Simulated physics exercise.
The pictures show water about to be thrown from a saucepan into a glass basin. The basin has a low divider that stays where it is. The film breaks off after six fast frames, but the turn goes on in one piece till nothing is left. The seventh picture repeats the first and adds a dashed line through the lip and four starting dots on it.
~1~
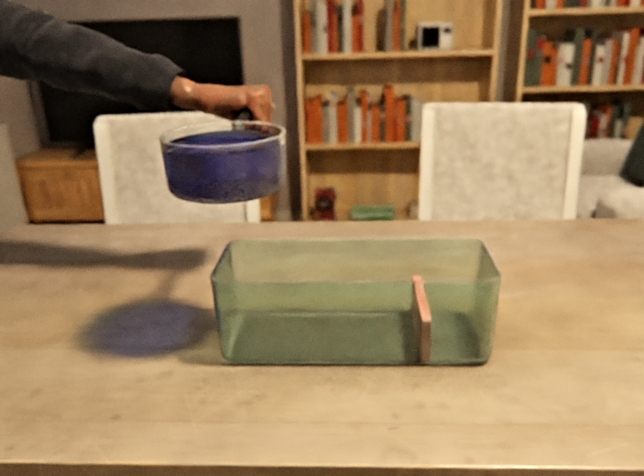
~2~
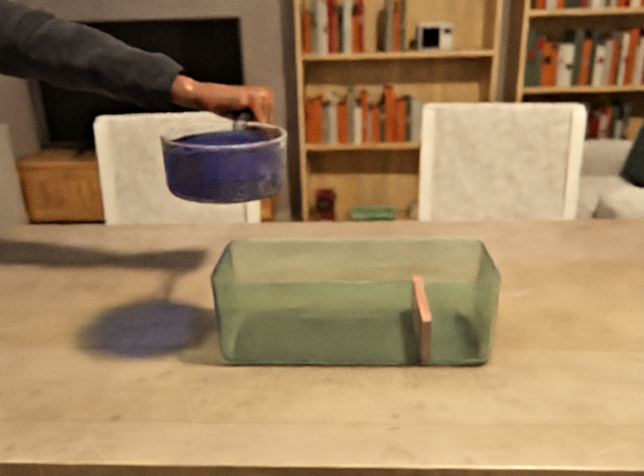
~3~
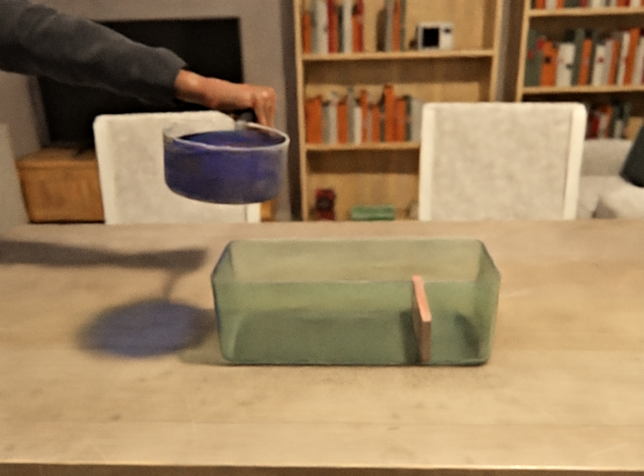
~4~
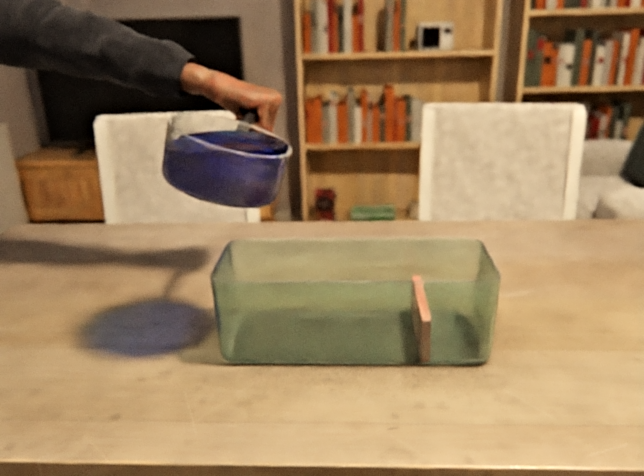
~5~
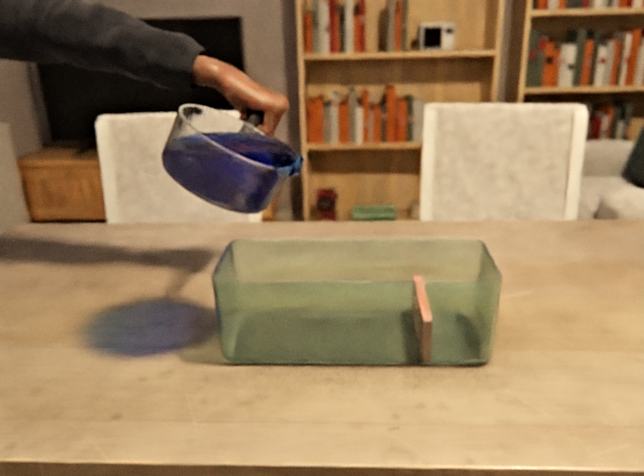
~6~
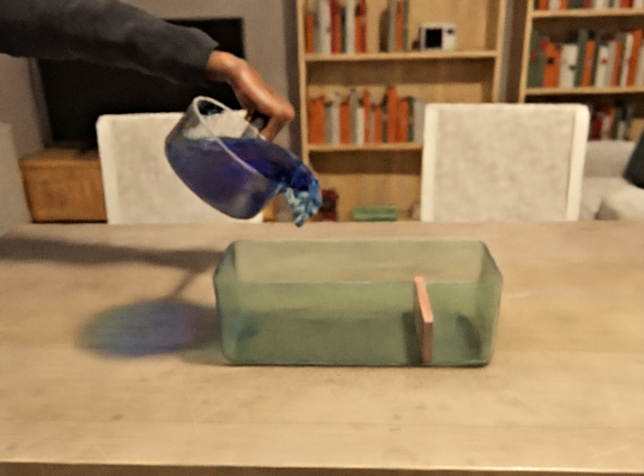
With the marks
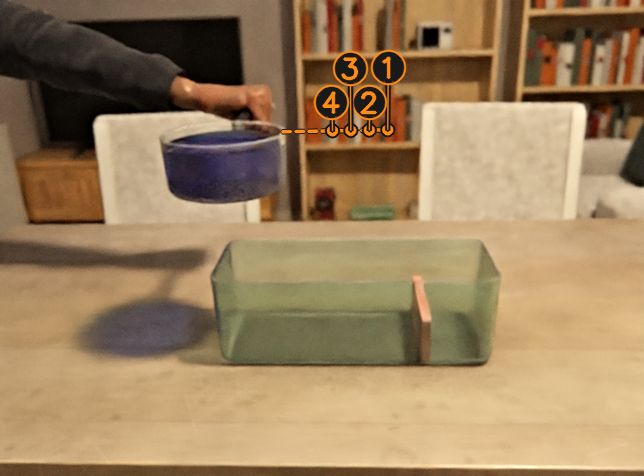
A hand reaching in from the upper left, in a dark sleeve, holds a clear round pan of deep blue water above a wooden table, seen from the front by a still camera. Below it to the right sits an empty greenish glass basin with a pink upright divider, before pale chairs and bookshelves. The pan tilts rightward, slowly then steeply, and blue water spills over its lip.
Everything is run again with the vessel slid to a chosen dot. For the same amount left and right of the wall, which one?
Go for 1.
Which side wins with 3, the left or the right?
More ends on the left.
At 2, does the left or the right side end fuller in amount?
More ends on the left.
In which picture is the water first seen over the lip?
In picture 4.
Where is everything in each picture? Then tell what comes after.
The first picture shows upright, lip at (282, 131); basin from (222, 358) to (491, 359); top of the wall at (421, 296); nothing has left yet.
The second picture shows tipped about 2°, lip at (283, 134); nothing has left yet.
The third picture shows tipped about 8°, lip at (286, 140); nothing has left yet.
The fourth picture shows tipped about 18°, lip at (289, 150); water is over the lip, down to (289, 150).
The fifth picture shows tipped about 30°, lip at (291, 164); water is over the lip, down to (296, 171).
The sixth picture shows tipped about 44°, lip at (289, 180); water is over the lip, down to (298, 224).
On the marked copy, 1 at (387, 129); 2 at (369, 130); 3 at (350, 130); 4 at (332, 130).
With 1, about 48 % ends left of the wall and 48 % right of it; 4 % is lost outside.
With 2, about 67 % ends left of the wall and 30 % right of it; 3 % is lost outside.
With 3, about 84 % ends left of the wall and 9 % right of it; 7 % is lost outside.
With 4, about 94 % ends left of the wall and 5 % right of it.
